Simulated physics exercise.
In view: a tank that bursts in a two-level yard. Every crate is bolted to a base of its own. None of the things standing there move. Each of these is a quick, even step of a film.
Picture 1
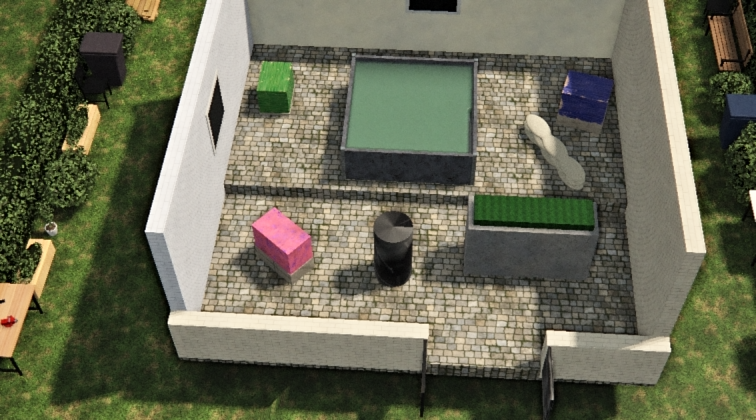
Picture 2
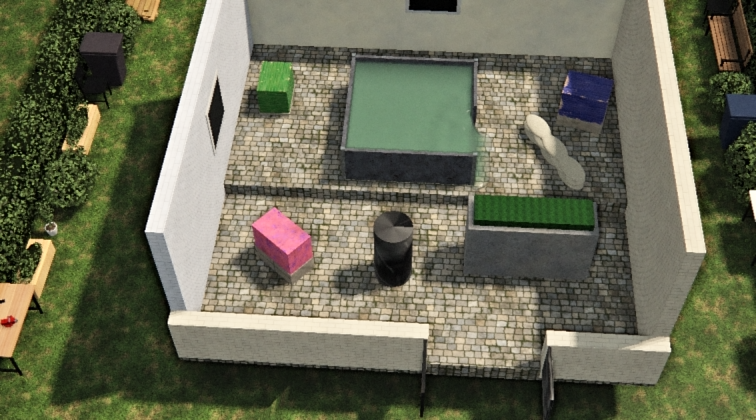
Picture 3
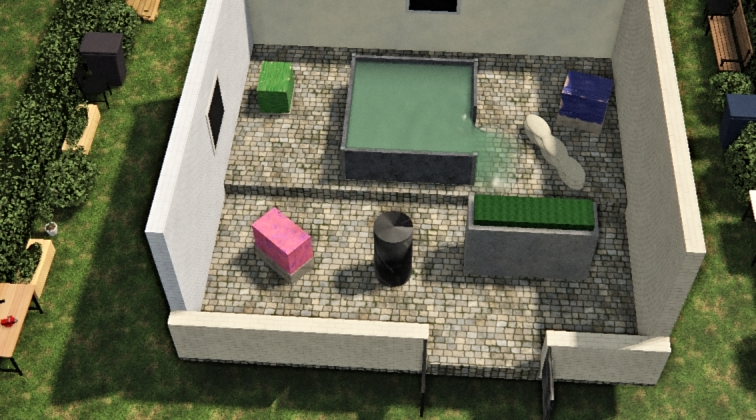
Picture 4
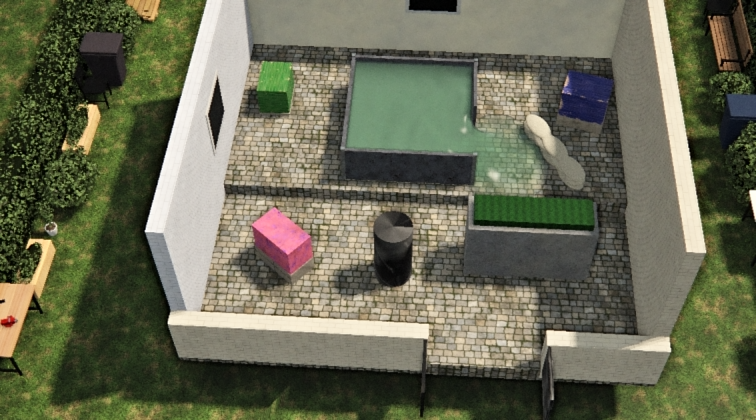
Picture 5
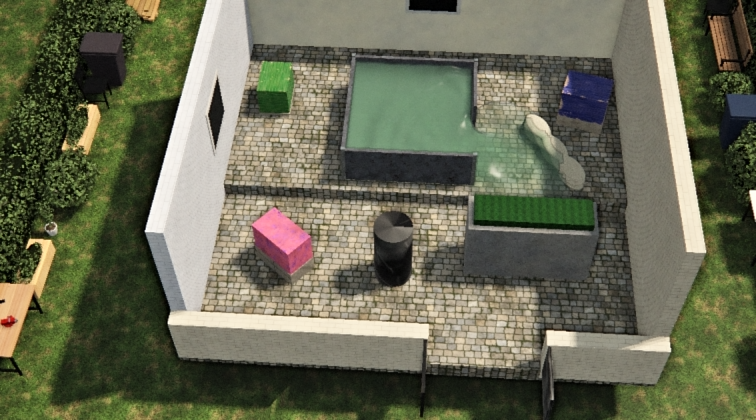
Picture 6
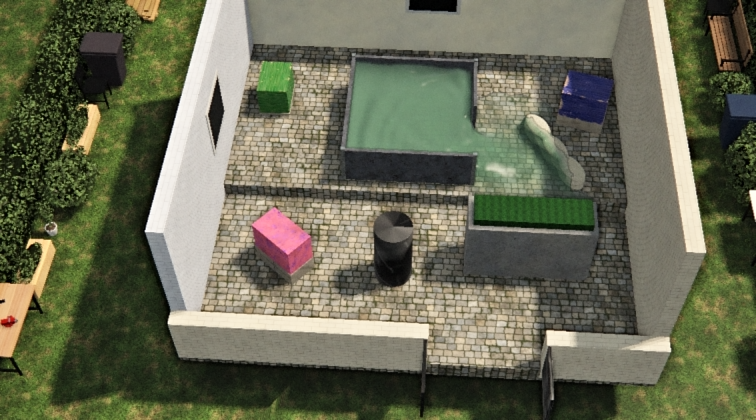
A large open grey tank of green water stands on the upper level of a walled, cobbled yard, seen from high above with grass and hedges outside. A green block sits to its left, a blue block and pale curved shape to its right, and a pink block, dark cylinder and grass-topped planter below. Water pours from the tank's right side and spreads rightward over the cobbles around the pale shape, while the camera stays still.
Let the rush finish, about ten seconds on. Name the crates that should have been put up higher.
In the end the blue crate comes out dry, the green crate comes out wet, the pink crate comes out dry.
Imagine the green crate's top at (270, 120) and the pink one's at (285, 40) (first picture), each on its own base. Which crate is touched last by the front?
The green-painted one comes last.
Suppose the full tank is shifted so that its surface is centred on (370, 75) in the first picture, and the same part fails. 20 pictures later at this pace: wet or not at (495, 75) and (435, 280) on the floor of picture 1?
Note: Point one reached by the flow; point two missed by the flow.
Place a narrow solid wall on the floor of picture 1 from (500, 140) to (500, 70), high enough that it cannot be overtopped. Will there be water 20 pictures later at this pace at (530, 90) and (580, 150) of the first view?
As listed: Wet, awash.
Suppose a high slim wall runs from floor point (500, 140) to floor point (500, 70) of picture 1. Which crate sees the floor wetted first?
Looks like the one in blue.
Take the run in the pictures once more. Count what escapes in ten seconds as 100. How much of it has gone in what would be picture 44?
I'd say about 45 per cent.
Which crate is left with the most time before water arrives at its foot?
My pick is the one in green.
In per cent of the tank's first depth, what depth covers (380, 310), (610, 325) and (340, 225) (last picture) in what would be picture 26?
Depths of roughly 0, 12 and 6 per cent.
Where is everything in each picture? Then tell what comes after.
In the first picture, still water in the open tank at (412, 107).
In the second picture, the front is at a hidden place, out from the gap at (471, 150).
In the third picture, water pours out at (471, 151) and has run to (513, 139).
In the fourth picture, water pours out at (471, 151) and has run to (545, 164).
In the fifth picture, water pours out at (471, 151) and has run to a hidden place.
In the sixth picture, water pours out at (471, 151) and has run to a hidden place.
A moment on, water covers 20 % of the floor; the blue crate water round its plinth, the green crate not reached, the pink crate not reached.
Next, water covers 30 % of the floor; the blue crate water round its plinth, the green crate not reached, the pink crate not reached.
Then, water covers 50 % of the floor; the blue crate water round its plinth, the green crate not reached, the pink crate not reached.
Later, water covers 85 % of the floor; the blue crate water round its plinth, the green crate water round its plinth, the pink crate water round its plinth.
In the end, water covers 90 % of the floor; the blue crate stayed above the water, the green crate was topped, the pink crate stayed above the water.
